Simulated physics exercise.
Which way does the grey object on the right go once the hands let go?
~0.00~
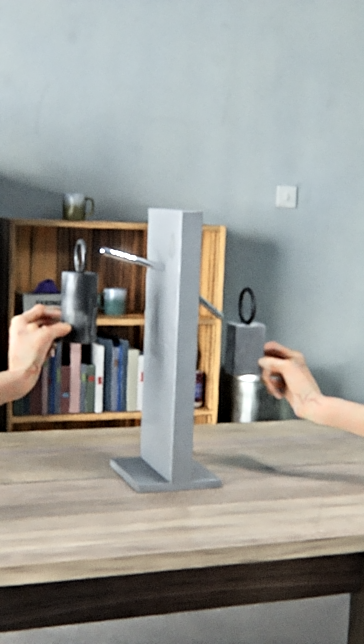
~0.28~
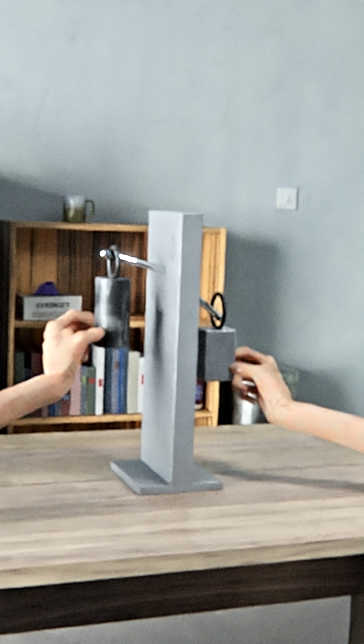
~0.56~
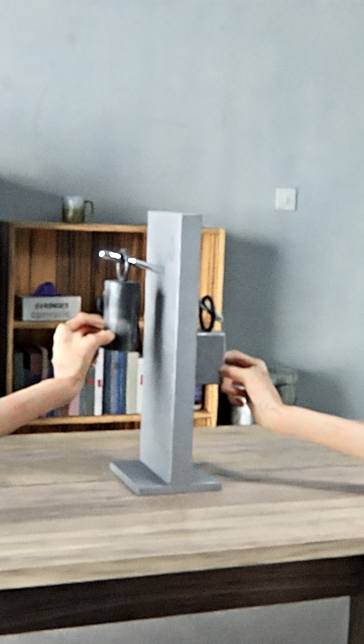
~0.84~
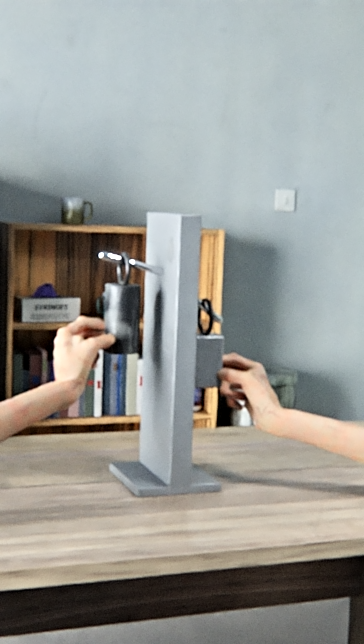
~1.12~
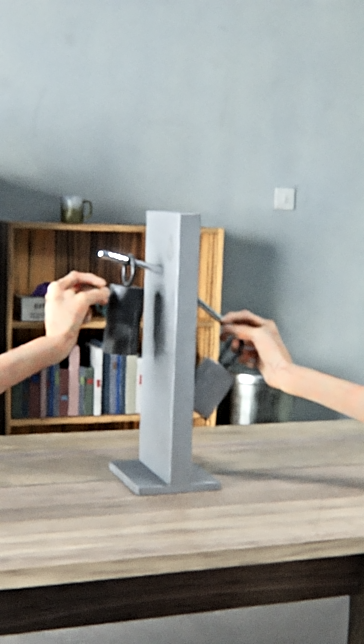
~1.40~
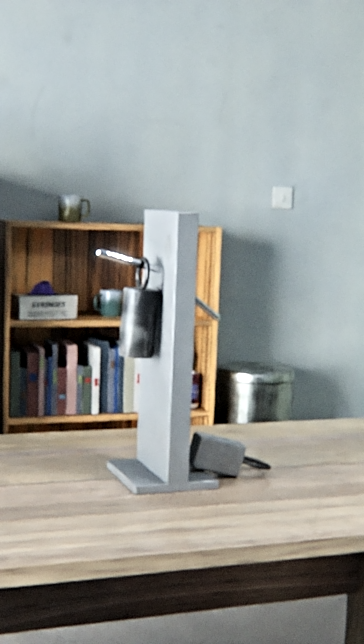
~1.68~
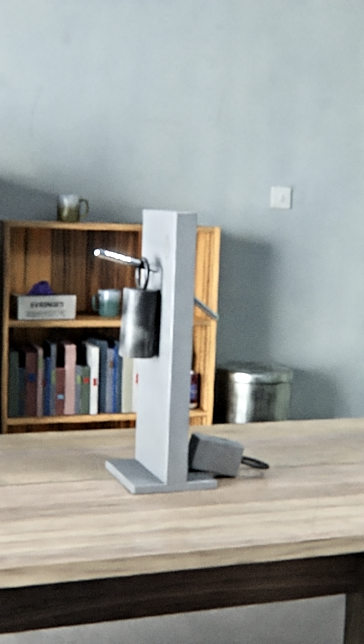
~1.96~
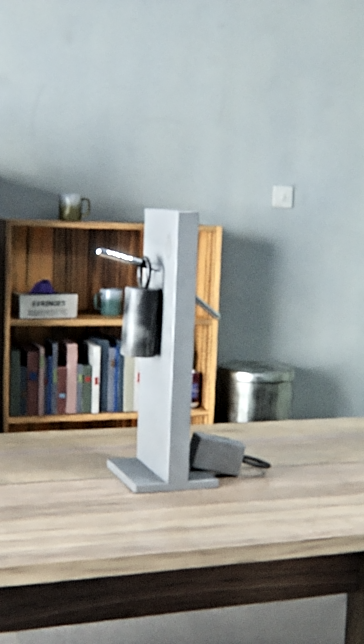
It moves down, dropping from beside the peg to the table at the foot of the stand.
